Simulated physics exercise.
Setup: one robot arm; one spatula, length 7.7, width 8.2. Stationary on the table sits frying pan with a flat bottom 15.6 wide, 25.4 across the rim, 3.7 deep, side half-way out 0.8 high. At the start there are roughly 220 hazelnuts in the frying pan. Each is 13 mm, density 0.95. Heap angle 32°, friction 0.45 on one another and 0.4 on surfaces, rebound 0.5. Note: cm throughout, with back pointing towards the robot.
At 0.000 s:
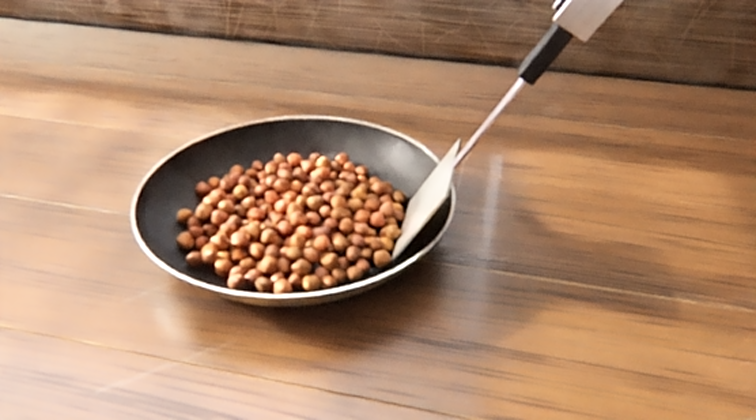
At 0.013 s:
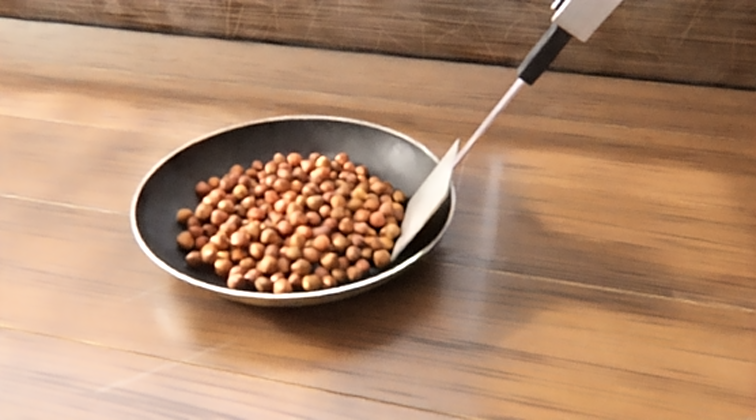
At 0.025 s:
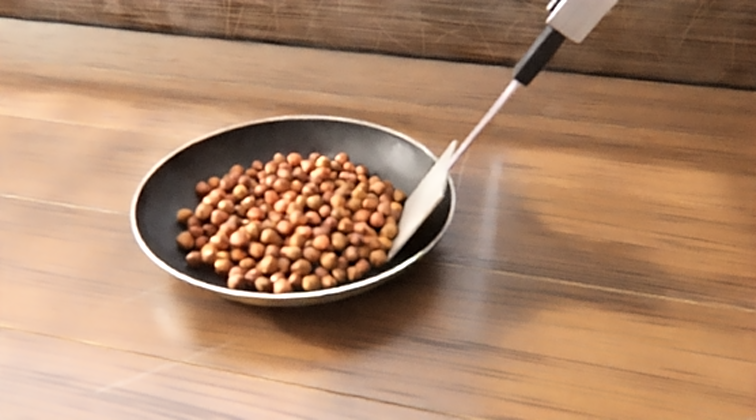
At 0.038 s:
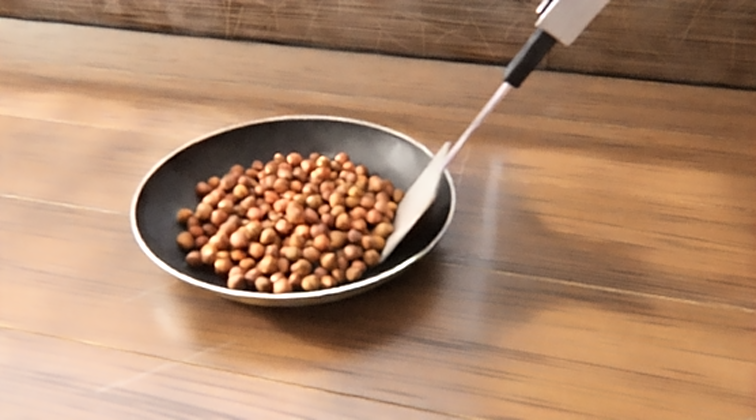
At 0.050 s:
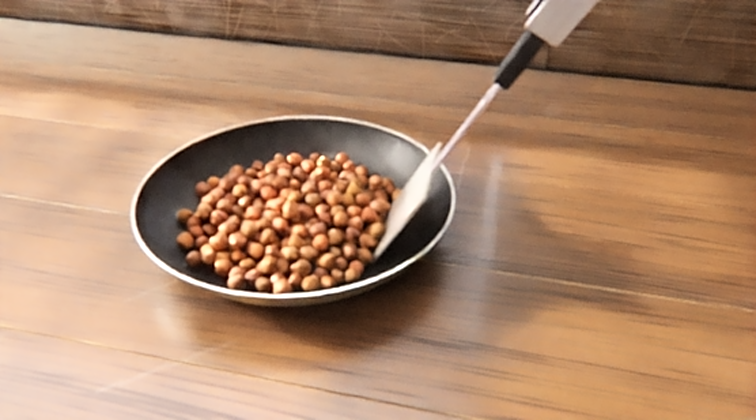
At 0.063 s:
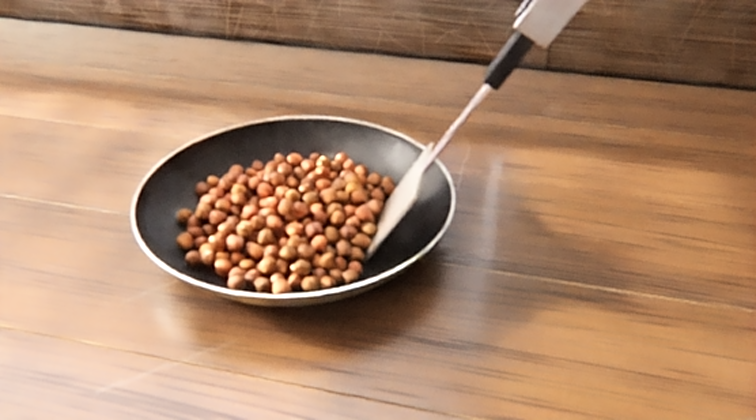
Robot arm holding a spatula, pushing slowly leftward against a heap of brown hazelnuts in a dark frying pan on a wooden table.
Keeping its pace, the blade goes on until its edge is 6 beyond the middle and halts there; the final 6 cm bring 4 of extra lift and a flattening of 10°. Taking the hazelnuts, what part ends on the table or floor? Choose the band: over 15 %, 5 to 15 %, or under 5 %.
Under 5 %.
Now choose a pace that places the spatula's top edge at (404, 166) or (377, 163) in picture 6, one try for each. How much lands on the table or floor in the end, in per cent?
Close to 5 per cent in the first try and close to 15 per cent in the second.
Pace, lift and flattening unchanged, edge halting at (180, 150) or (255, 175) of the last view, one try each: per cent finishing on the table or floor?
First try about 20 percent, second about 0 percent.
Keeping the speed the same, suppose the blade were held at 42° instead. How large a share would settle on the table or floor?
Around 0 in a hundred.
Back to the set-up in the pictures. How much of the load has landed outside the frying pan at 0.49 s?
Roughly 0 percent.
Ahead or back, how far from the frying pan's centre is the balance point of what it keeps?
Ahead, by around 4.0 cm.
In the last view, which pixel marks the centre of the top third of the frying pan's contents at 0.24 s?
About pixel (232, 188).
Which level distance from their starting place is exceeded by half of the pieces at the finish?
Distance: Around 3 cm.
After 0.15 s, sloping 61°, highest piece 3 above the table; 221 in the frying pan.
After 0.24 s, sloping 57°, highest piece 4 above the table; 221 in the frying pan.
After 0.49 s, sloping 51°, highest piece 4 above the table; 221 in the frying pan.
After 1.54 s, sloping 51°, highest piece 4 above the table; 221 in the frying pan.
At rest, 221 in the frying pan. That is 0 % on the table or floor.
